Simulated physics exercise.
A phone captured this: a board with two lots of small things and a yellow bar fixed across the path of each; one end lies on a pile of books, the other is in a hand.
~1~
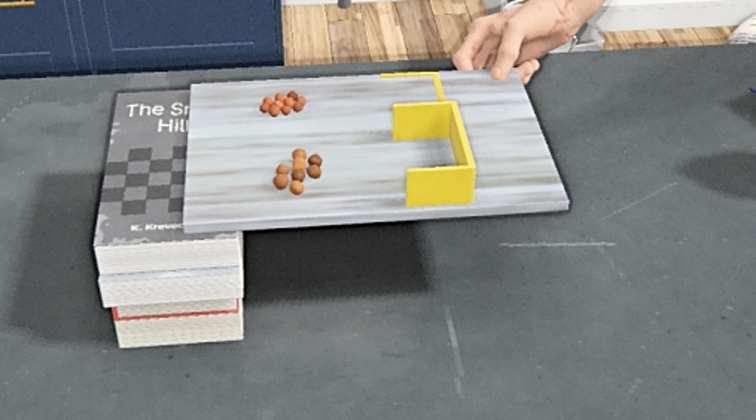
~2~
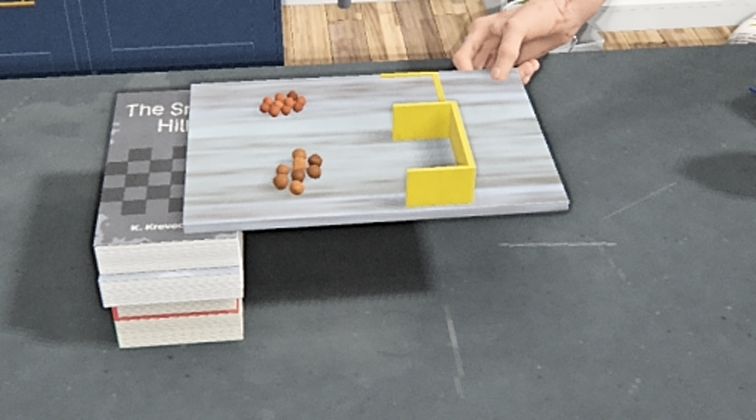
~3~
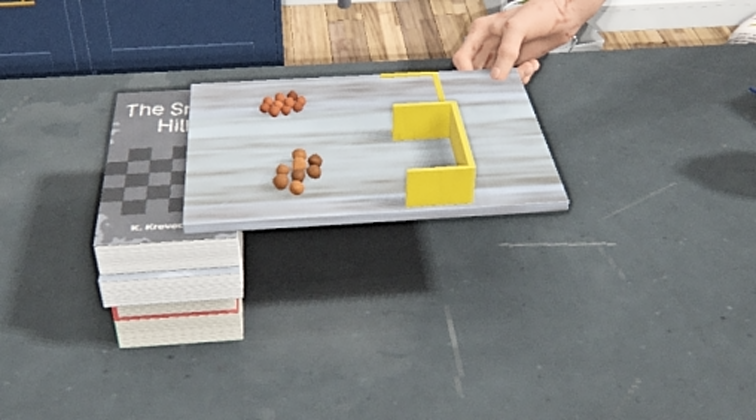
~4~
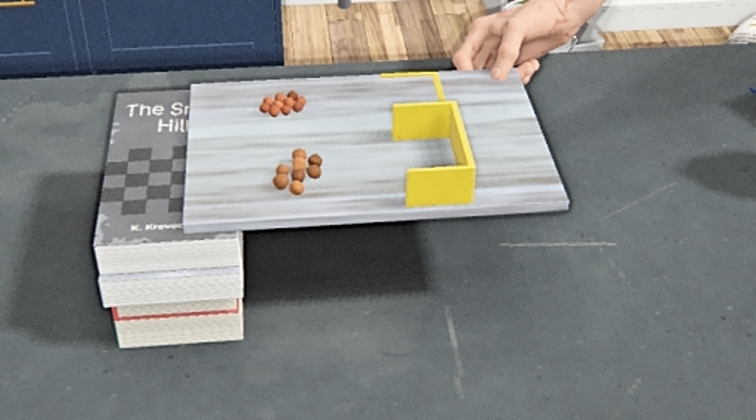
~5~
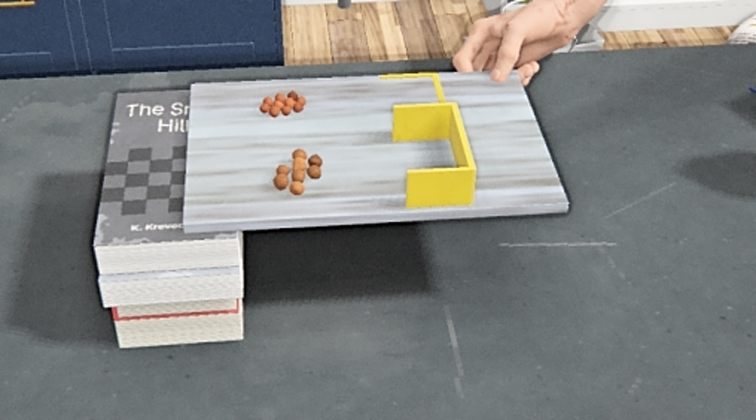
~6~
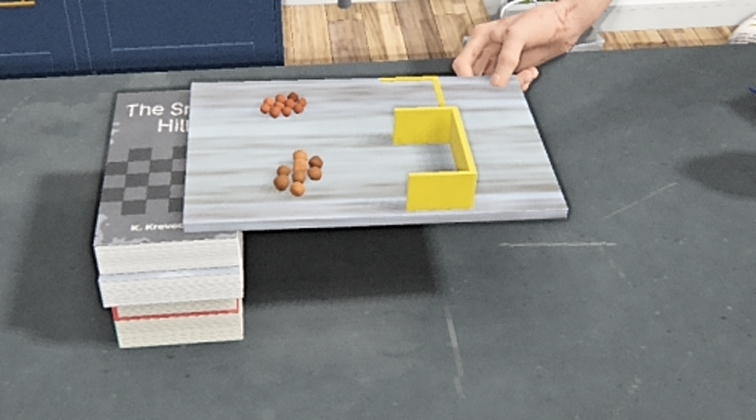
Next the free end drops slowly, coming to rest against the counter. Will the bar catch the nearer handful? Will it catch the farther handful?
At the end, as I see it the nearer handful gets retained by its barrier; as I see it the farther handful travels beyond its barrier.
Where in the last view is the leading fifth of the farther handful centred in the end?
My estimate is somewhere around (611, 187).
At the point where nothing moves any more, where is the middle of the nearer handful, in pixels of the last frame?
It settles centred at about (436, 239) in the final frame.
Then, 0.29 s on from there, board sloping at 9°; nearer handful where it was; farther handful where it was.
Then, 0.65 s on from there, board sloping at 20°; nearer handful on its way down; farther handful on its way down.
Then, 1.04 s on from there, board resting at 25°; nearer handful has reached its bar; farther handful near two thirds past its bar.
In the end, board resting at 25°; nearer handful gathered behind its bar; farther handful near two thirds past its bar.
